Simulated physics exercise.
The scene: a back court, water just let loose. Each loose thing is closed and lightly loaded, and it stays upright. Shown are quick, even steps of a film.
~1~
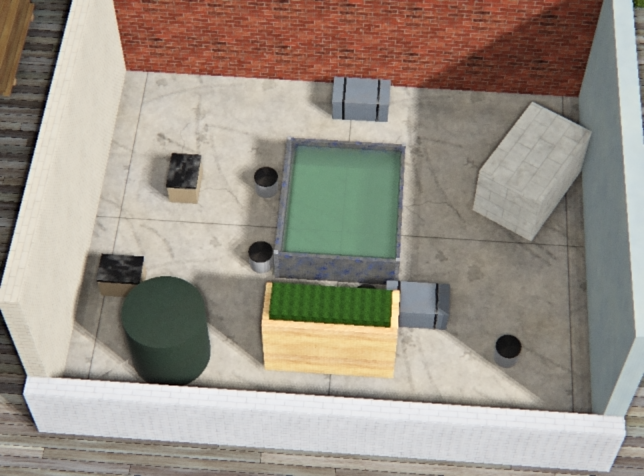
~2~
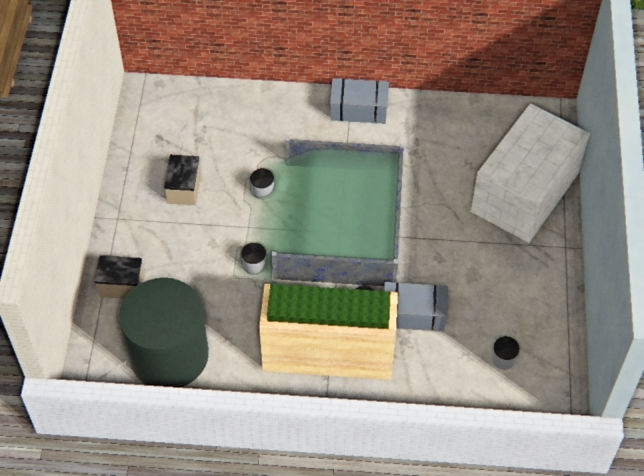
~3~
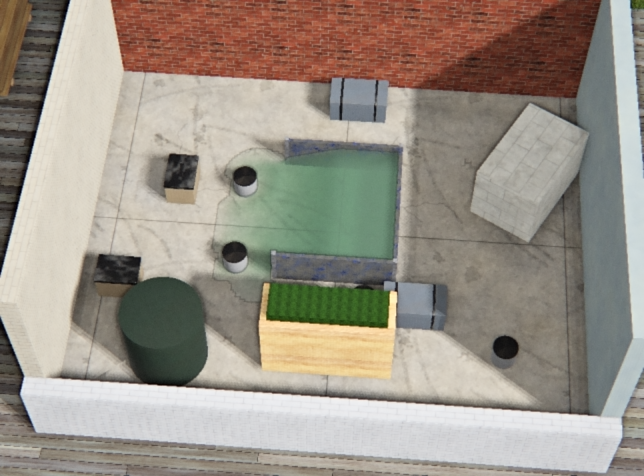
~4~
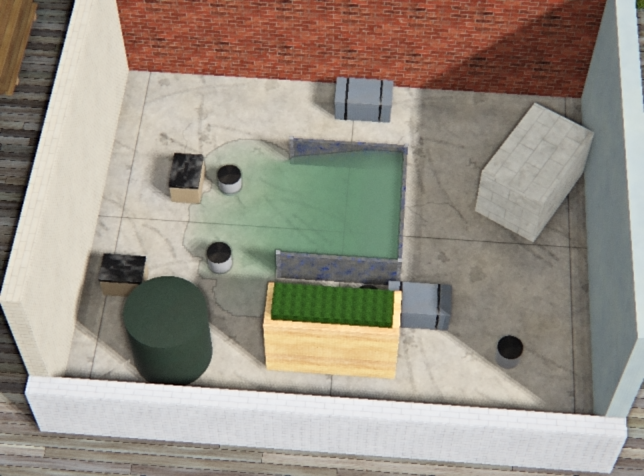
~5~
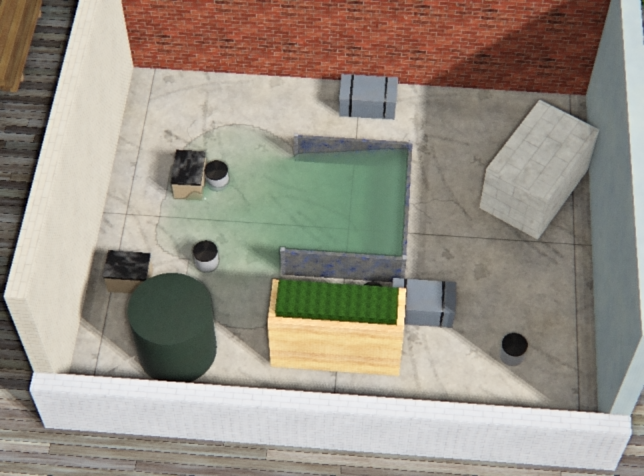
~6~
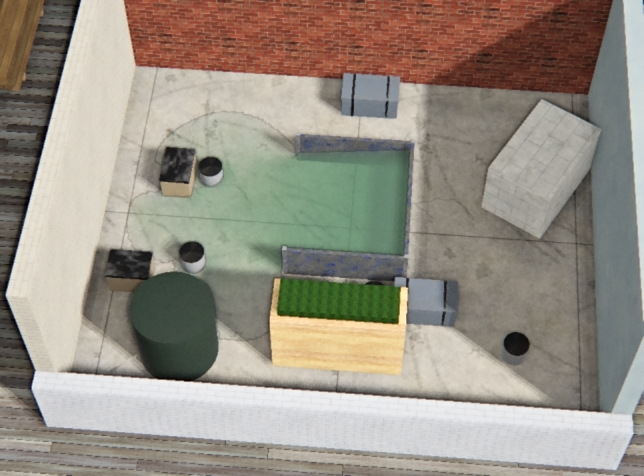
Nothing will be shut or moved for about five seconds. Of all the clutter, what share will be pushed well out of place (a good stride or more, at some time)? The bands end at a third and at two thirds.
The part that gets shoved well aside lies in the middle band.
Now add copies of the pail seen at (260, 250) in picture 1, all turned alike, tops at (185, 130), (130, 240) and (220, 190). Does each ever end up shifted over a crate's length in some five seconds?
Listed in sequence, the answers are displaced a stride, displaced a stride and displaced a stride.
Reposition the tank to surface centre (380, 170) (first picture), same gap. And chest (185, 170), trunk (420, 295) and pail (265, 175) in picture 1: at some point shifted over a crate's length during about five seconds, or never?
In order: Went well off, remained close by, went well off.
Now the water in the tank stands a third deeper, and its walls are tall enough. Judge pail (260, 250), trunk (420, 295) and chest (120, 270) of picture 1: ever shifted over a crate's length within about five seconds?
In the order you named them: Went past the threshold, stayed within the threshold, went past the threshold.
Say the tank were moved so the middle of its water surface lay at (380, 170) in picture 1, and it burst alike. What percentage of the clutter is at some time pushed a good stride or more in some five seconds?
The share comes to close to 50 percent.
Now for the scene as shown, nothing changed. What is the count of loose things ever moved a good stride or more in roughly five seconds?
I make it 4.
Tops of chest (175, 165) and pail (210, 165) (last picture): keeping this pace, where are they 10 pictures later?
My guess: Roughly (129, 117), then roughly (157, 127).
A moment on, 3 of 8 are well off their spots; 0 afloat.
Next, 4 of 8 are well off their spots; 4 afloat.
Later, 4 of 8 are well off their spots; 4 afloat.
In the end, 4 of 8 are well off their spots, and 4 have been at some point; 3 afloat.
